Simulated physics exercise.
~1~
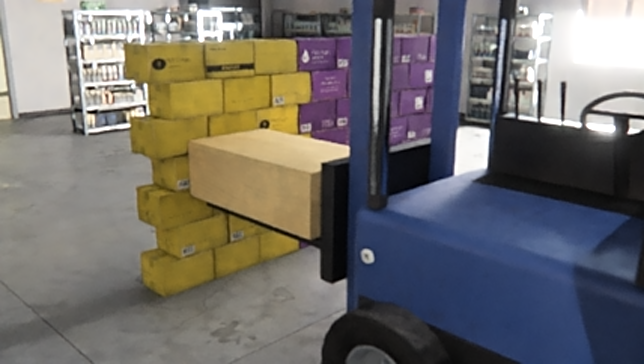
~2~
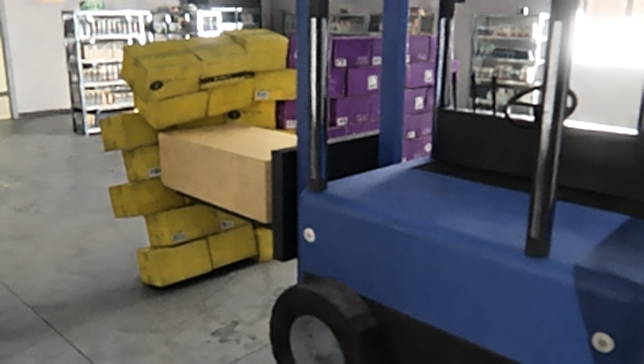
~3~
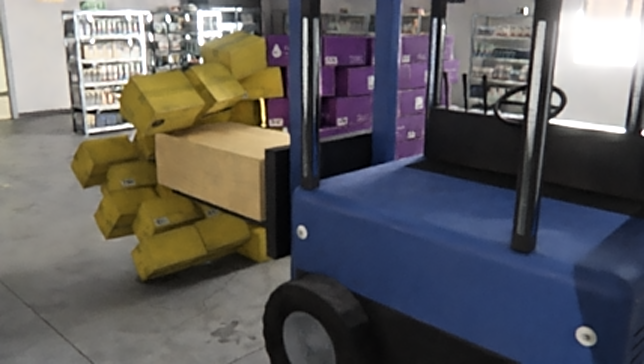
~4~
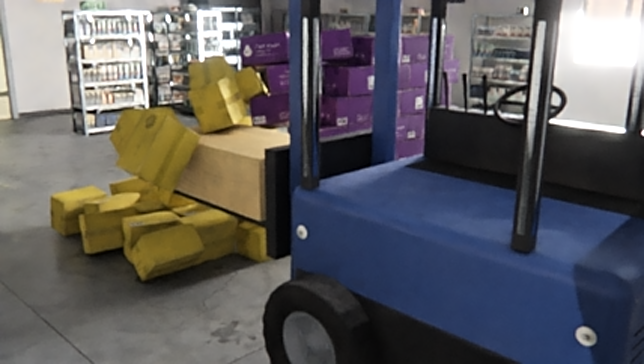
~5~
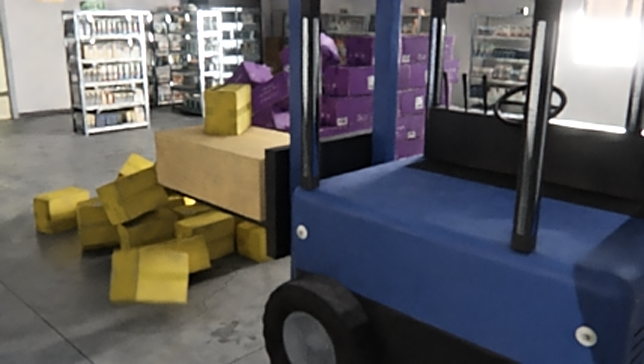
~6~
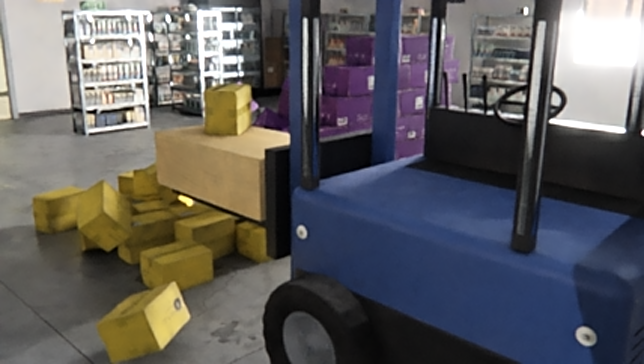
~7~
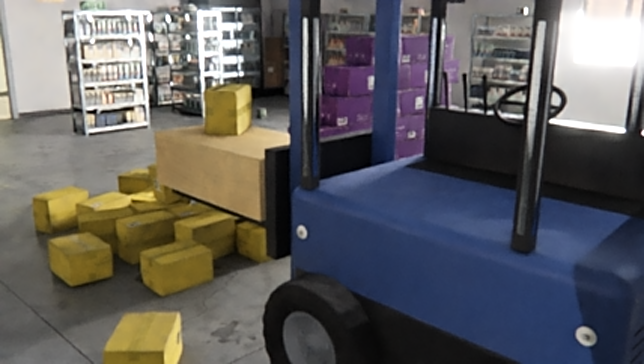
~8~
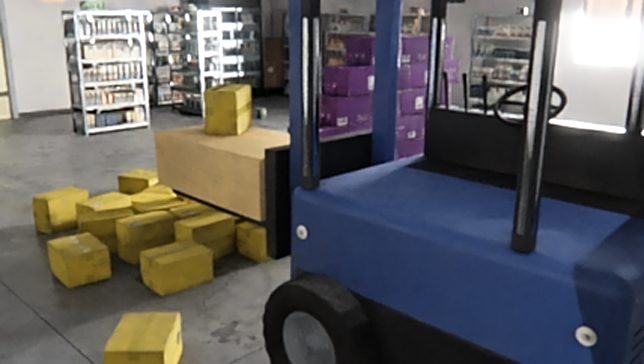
On a concrete floor with stocked shelves behind, a free-standing wall of yellow and purple cartons faces a blue forklift carrying a large tan case. The forklift drives left and pushes the case into the yellow section, which buckles and twists around it. As the machine stops, the yellow cartons tip and tumble to the floor, and some purple ones behind begin to slump. One yellow carton rolls toward the viewer and settles apart. Finally, most yellow cartons lie scattered, one rests on top of the case, and part of the purple stack still stands.
